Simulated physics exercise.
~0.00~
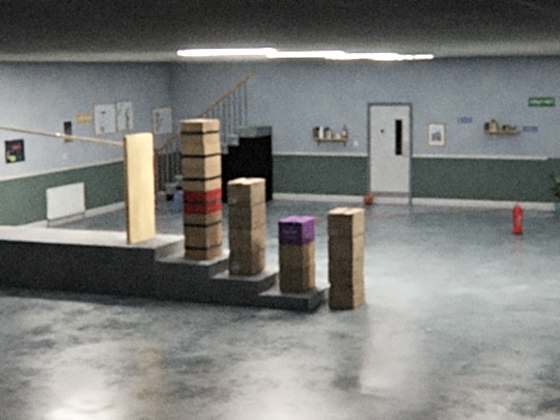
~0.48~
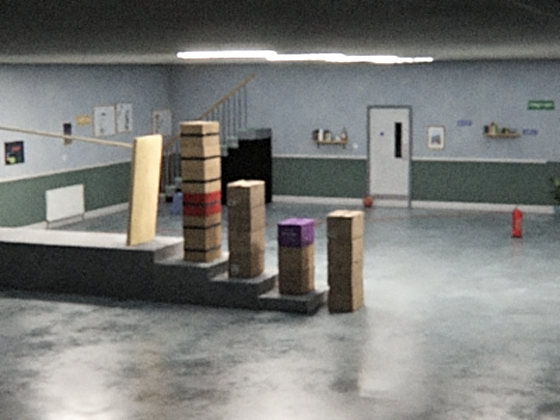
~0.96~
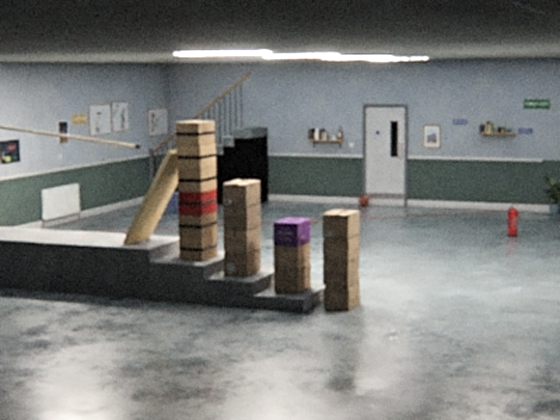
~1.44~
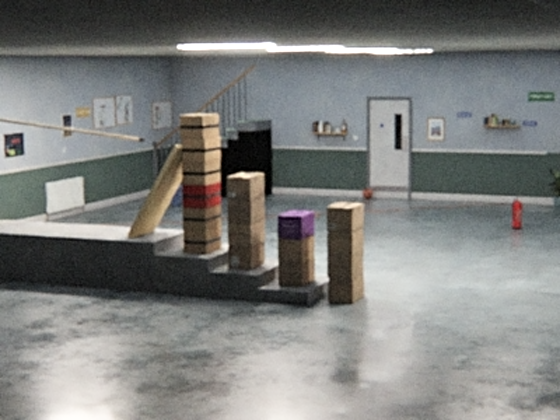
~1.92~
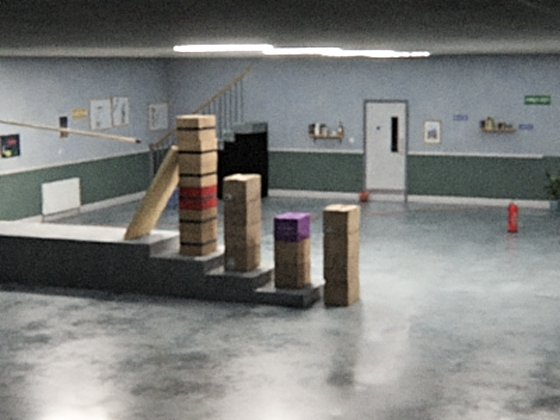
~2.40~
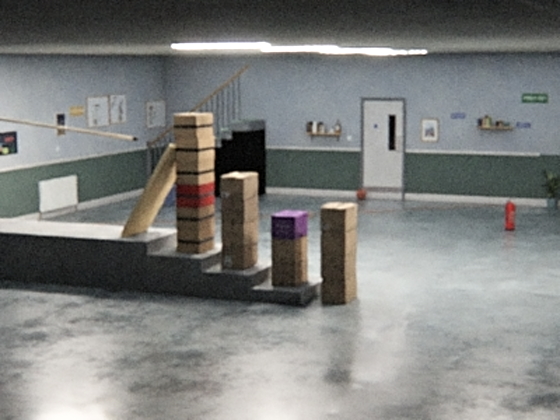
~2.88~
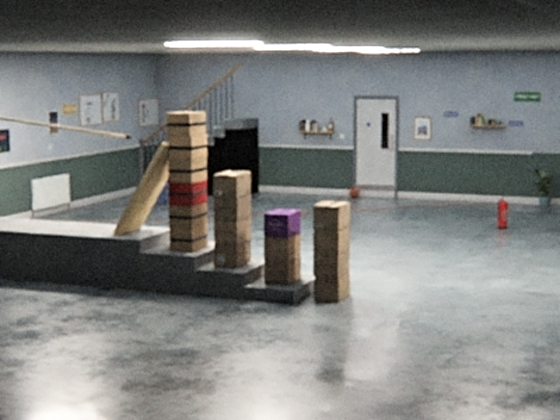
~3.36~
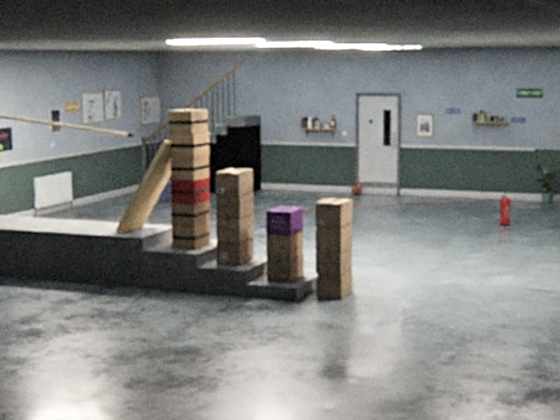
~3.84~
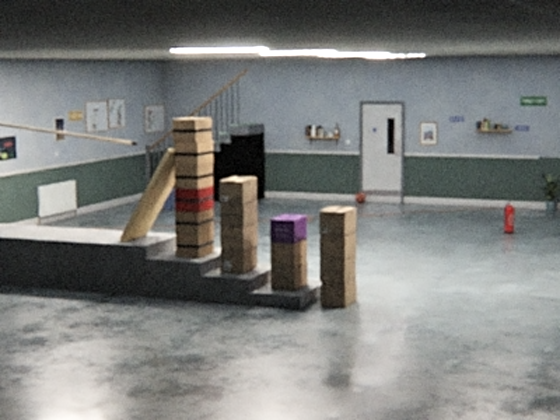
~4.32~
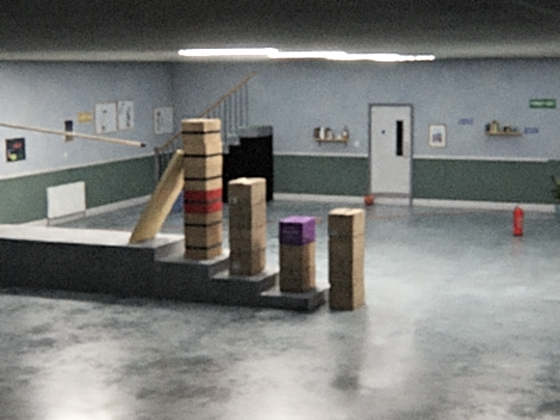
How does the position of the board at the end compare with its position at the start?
At the start the board stands upright on the platform. By the end it is tilted to the right, leaning against the tallest column of cartons.
